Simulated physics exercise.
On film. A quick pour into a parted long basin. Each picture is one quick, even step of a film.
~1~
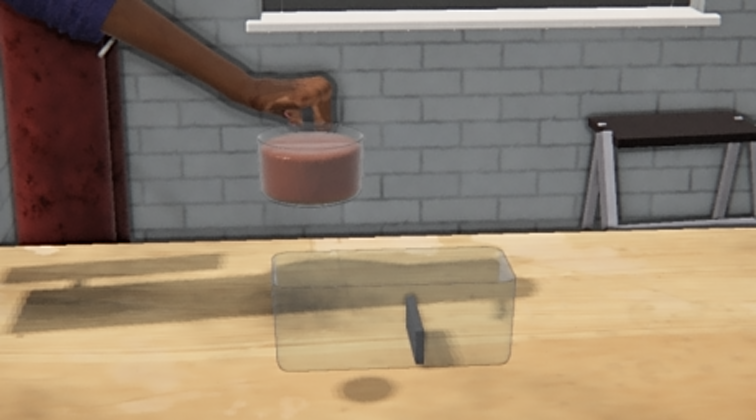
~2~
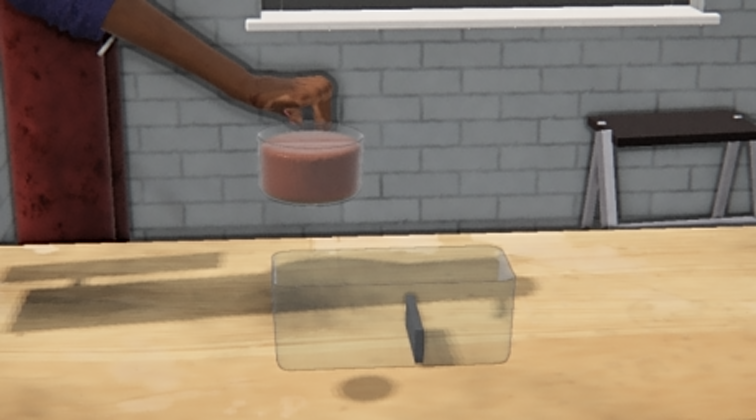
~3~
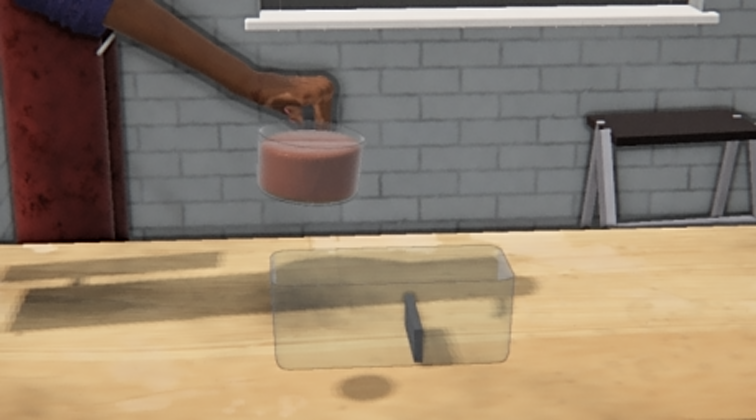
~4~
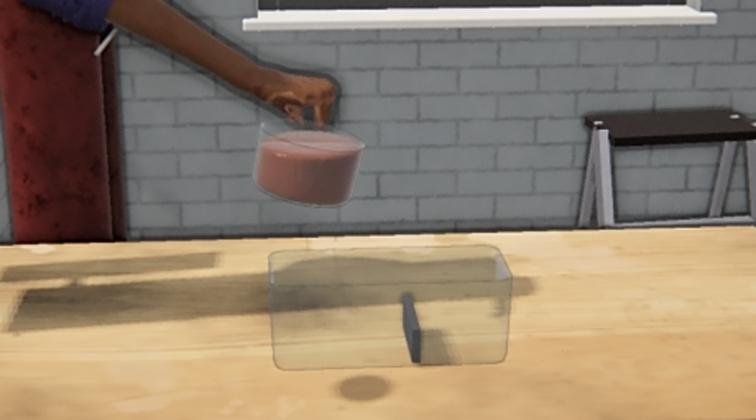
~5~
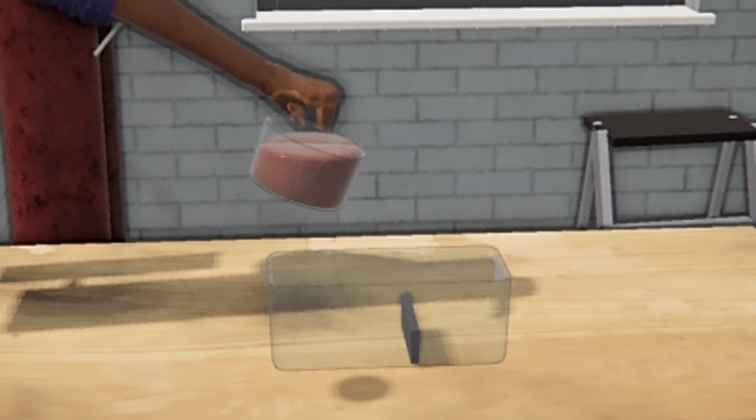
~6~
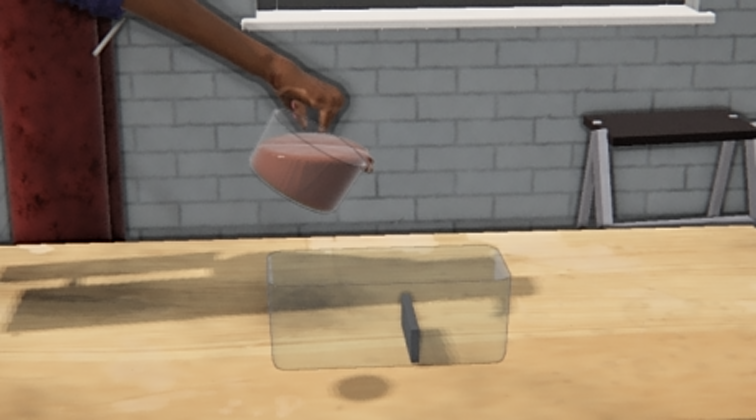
Hand tilting a clear round container of pinkish-brown liquid rightward above a divided transparent basin, the liquid reaching the lowered rim.
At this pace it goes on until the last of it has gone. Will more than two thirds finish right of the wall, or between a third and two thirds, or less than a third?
Right of the wall there will be between a third and two thirds.
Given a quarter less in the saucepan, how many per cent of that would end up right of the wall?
Near 30 %.
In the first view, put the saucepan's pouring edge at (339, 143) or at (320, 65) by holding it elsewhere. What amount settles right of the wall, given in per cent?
It comes to about 10 %, followed by about 10 %.
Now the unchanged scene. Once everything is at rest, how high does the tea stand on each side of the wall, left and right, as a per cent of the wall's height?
Close to 40 for the left and 50 for the right.
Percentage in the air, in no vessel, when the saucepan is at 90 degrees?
Estimate: 40 per cent, roughly.
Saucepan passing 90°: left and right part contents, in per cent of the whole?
Near 5 in a hundred left, near 25 in a hundred right.
A moment on, the saucepan is tipped on its side and 32 per cent is still to pour, 6 is left of the wall and 23 right of it.
Next, the saucepan is tipped right over and 6 per cent is still to pour, 39 is left of the wall and 46 right of it.
Then the saucepan is tipped right over and 0 per cent is still to pour, 52 is left of the wall and 43 right of it.
Later the saucepan is tipped right over and 0 per cent is still to pour, 55 is left of the wall and 44 right of it.
At rest 55 per cent lies left of the wall, 44 right of it and 2 outside.
